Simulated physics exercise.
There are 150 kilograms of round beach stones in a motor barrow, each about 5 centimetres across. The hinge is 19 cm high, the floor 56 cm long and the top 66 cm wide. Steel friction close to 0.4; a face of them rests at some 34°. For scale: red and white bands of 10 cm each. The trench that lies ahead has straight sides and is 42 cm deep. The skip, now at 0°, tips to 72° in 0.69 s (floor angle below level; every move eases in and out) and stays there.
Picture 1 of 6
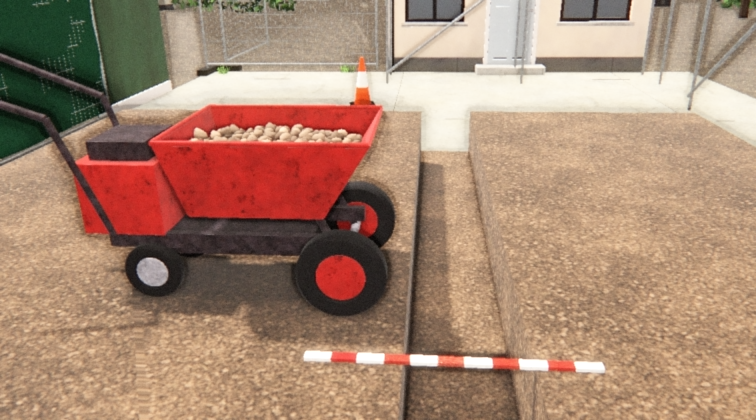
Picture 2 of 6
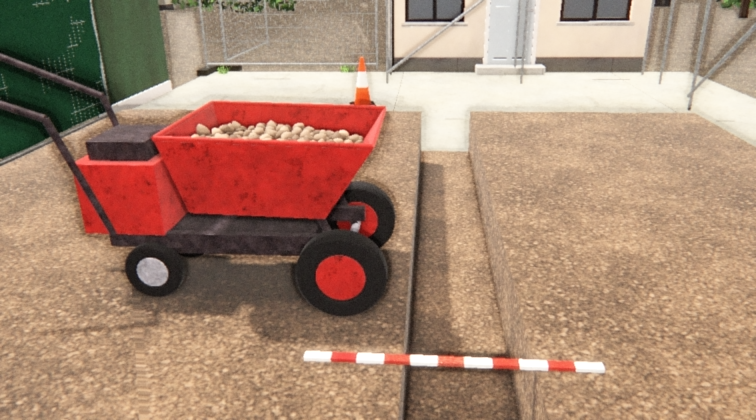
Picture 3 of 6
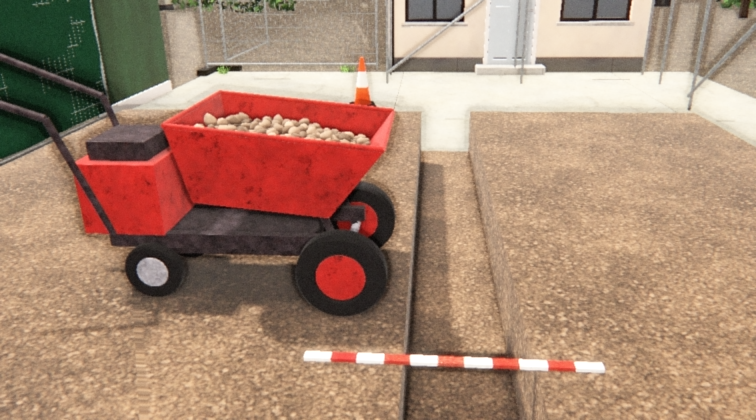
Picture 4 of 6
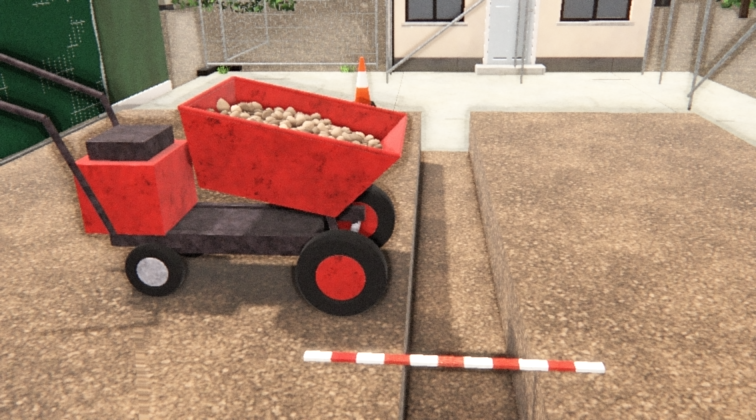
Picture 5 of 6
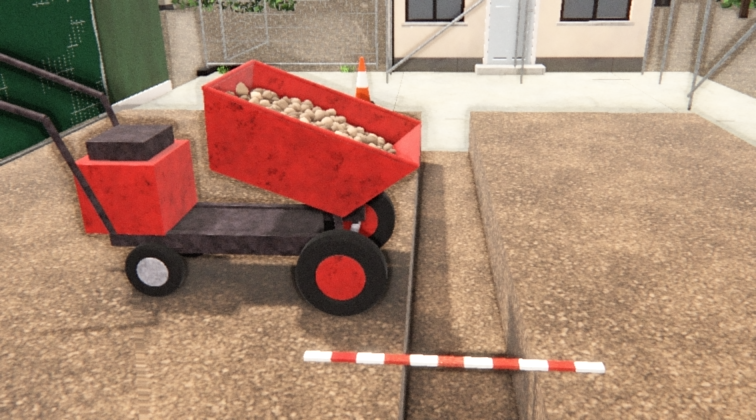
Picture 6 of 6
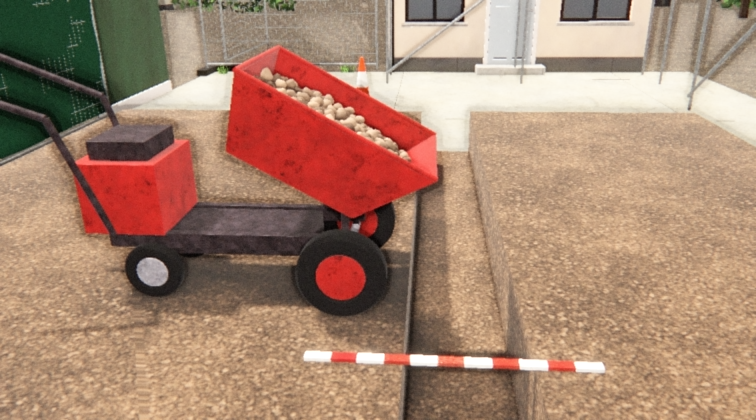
On a fenced dirt yard, a parked red dumper raises the rear of its stone-filled skip, tilting it rightward beside a trench.
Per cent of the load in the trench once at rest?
About 37 %.
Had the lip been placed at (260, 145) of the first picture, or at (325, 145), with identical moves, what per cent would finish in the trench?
I'd expect some 100 per cent, then some 65.
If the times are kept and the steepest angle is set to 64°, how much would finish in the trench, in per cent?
Close to 30 per cent then.
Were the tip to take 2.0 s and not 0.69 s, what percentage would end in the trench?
Roughly 60 per cent would.
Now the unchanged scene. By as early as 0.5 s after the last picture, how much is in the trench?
About 10 per cent by then.
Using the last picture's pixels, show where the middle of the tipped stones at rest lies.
Somewhere around (551, 280) in the last picture.
Then, 0.2 s after the last picture the floor is at 61°, 100 % in the skip; the foremost stones are at (462, 210).
Then, 0.5 s after the last picture the floor is at 72°, 70 % in the skip, 9 % in the trench, 21 % past the trench; the foremost stones are at (572, 288).
Then, 0.8 s after the last picture the floor is at 72°, 21 % in the skip, 16 % in the trench, 62 % past the trench; the foremost stones are past the picture's edge.
Then, 2.8 s after the last picture the floor is at 72°, 0 % in the skip, 37 % in the trench, 63 % past the trench; the foremost stones are past the picture's edge.
